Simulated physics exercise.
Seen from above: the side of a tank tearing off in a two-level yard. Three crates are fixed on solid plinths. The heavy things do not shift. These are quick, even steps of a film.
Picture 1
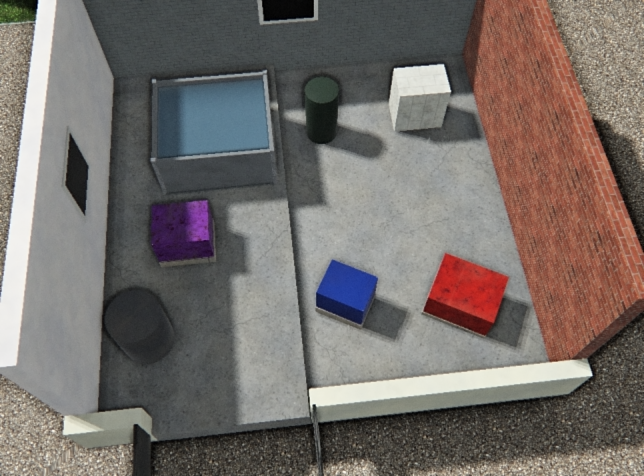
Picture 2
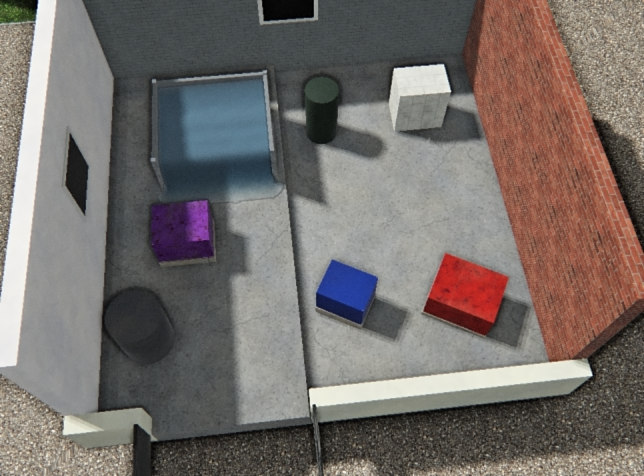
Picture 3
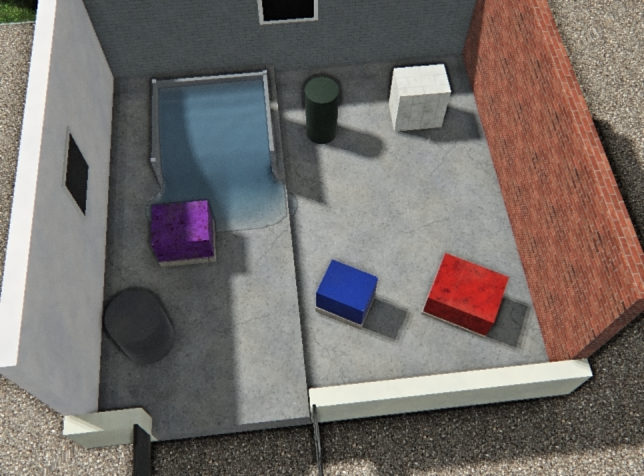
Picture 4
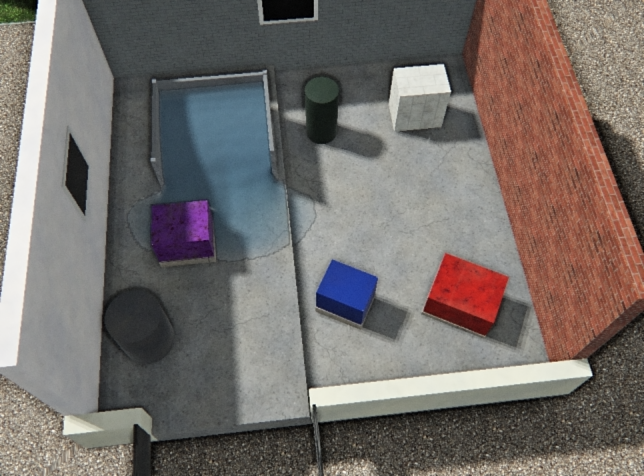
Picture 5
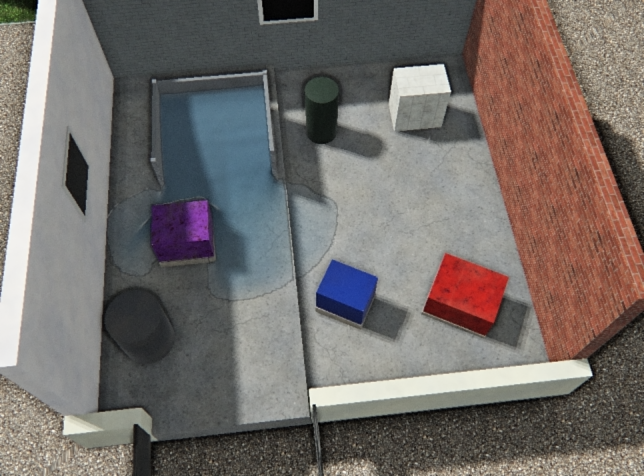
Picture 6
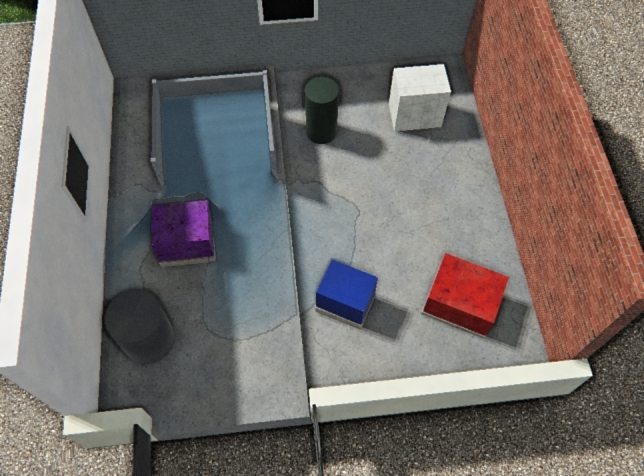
To begin with, a water tank stands whole at the upper left of a walled yard dotted with blocks and cylinders. Its near side gives way and water pours out, reaching the purple block, then spreads around it and rightward across the yard's dividing edge to the blue block.
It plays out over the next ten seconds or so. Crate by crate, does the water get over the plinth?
One by one: The purple crate gets wet; the blue crate gets wet; the red crate gets wet.
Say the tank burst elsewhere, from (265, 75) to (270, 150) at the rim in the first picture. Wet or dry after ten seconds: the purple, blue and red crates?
One by one: The purple crate escapes it; the blue crate is soaked; the red crate is wetted.
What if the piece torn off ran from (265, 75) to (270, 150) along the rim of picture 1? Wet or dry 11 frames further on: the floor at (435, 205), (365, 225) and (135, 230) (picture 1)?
One after the other: Flooded, flooded, no water.
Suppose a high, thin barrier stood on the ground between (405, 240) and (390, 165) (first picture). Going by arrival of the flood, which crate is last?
It is the red crate.
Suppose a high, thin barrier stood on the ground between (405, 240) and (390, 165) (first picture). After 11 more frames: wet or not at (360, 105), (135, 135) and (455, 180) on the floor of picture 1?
As listed: Dry, flooded, no water.
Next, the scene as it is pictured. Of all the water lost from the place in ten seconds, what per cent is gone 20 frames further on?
I make it 70 per cent.
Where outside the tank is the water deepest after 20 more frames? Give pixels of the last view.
Near (540, 376).
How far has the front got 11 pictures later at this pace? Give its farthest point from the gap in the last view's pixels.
Around (492, 381).
A moment on, water covers 35 % of the floor; the purple crate water round its plinth, the blue crate water round its plinth, the red crate water round its plinth.
Next, water covers 50 % of the floor; the purple crate water round its plinth, the blue crate water round its plinth, the red crate water round its plinth.
Then, water covers 70 % of the floor; the purple crate water round its plinth, the blue crate water round its plinth, the red crate water round its plinth.
Later, water covers 85 % of the floor; the purple crate water round its plinth, the blue crate water round its plinth, the red crate water round its plinth.
In the end, water covers 100 % of the floor; the purple crate was topped, the blue crate was topped, the red crate was topped.
